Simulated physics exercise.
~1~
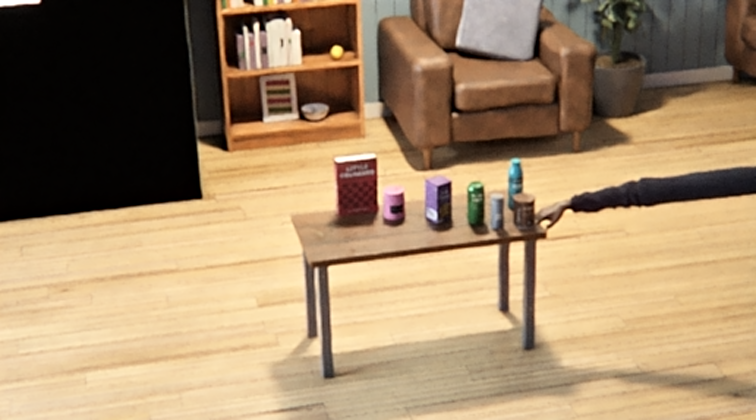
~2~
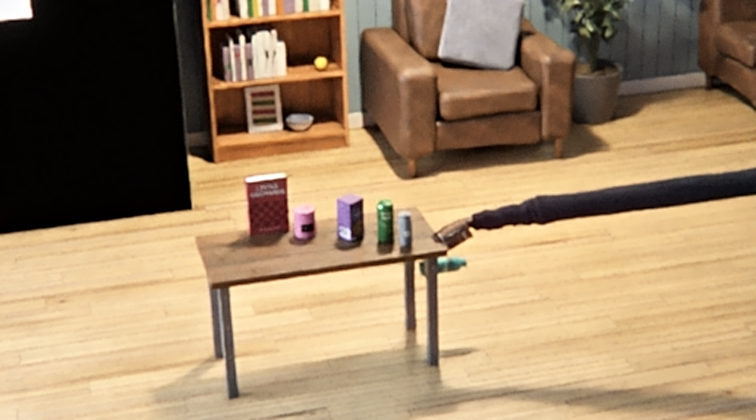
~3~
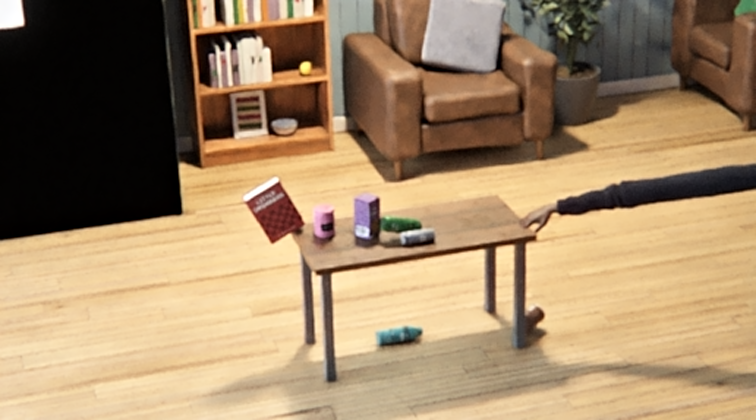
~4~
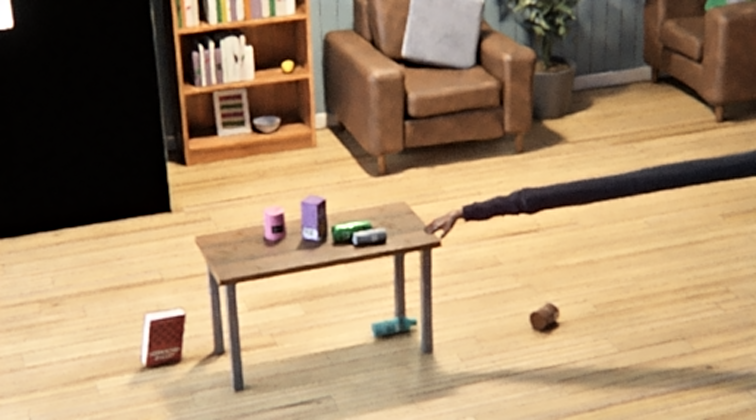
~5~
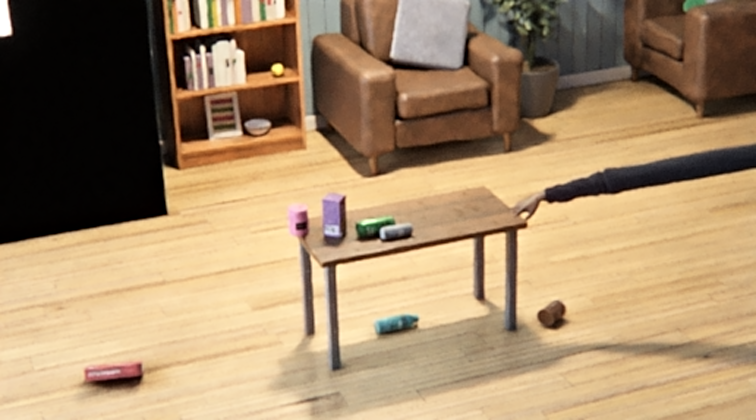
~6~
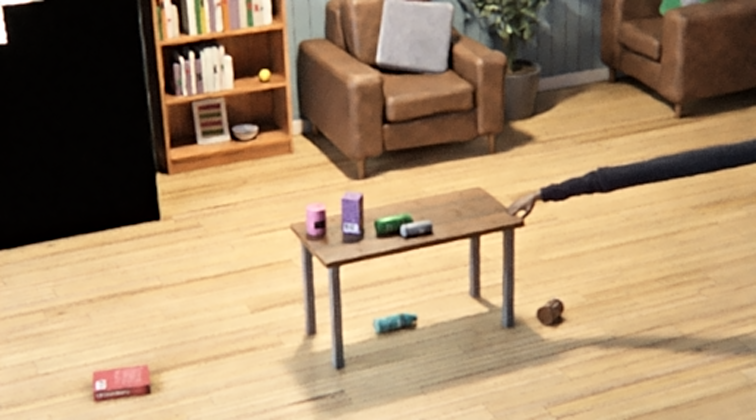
A small wooden table was shoved left and right by a reaching hand, sending a turquoise bottle, a brown tin and then a red book to the floor, while green and grey containers toppled on top and a pink jar and purple carton stayed upright.
